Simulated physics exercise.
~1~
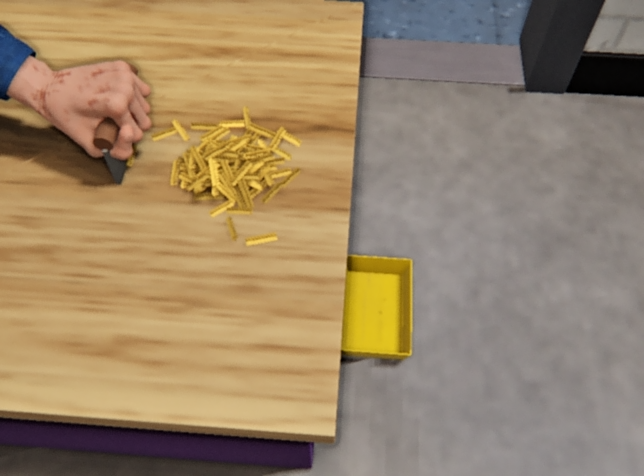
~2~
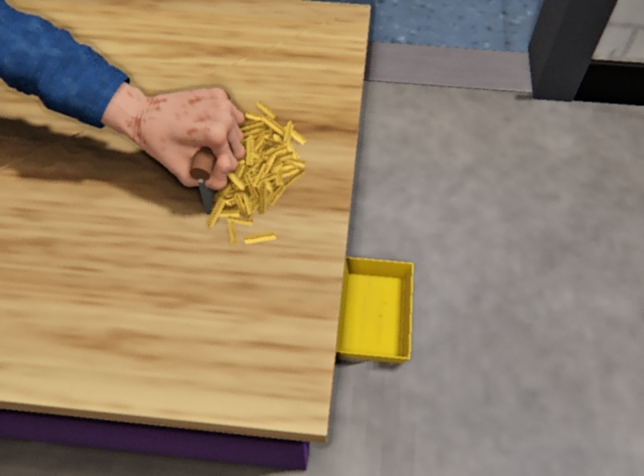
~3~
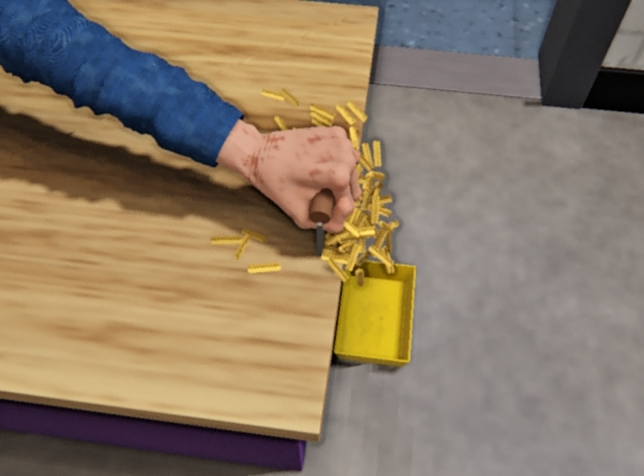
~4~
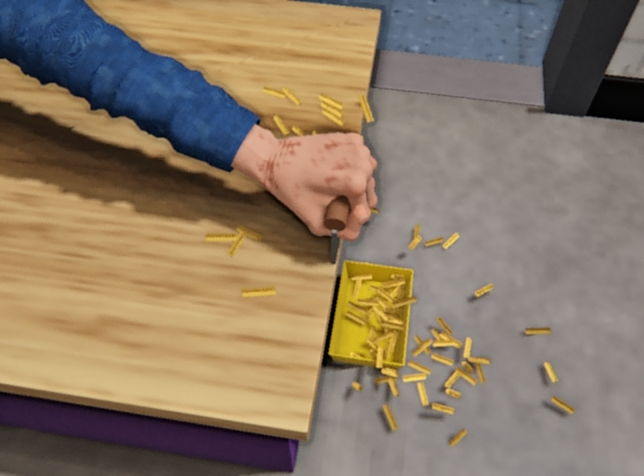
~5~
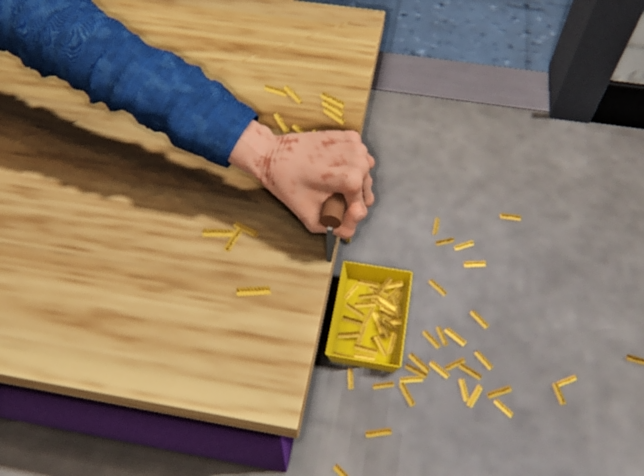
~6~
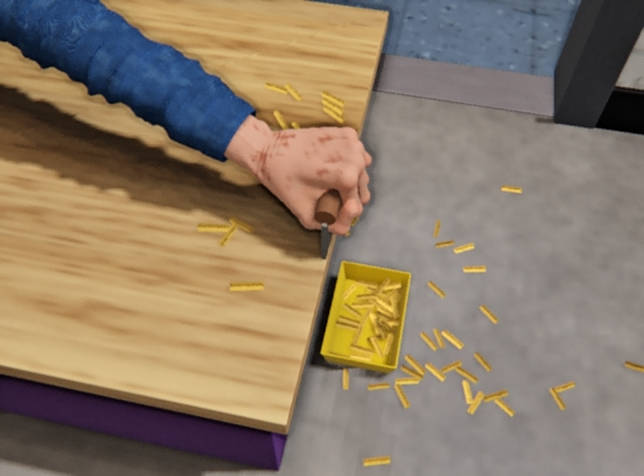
A hand in a blue sleeve, its skin blotched red, grips a scraper with a brown handle on a pale wooden table, seen from above. A loose heap of yellow dry pasta lies to its right, and a yellow tin sits against the table's right edge above a grey floor. The hand pushes the heap rightward until it bunches at the edge, then halts there as pieces spill over. Many drop into the tin, while many others miss and scatter across the floor. At the end, a few pieces remain on the table.
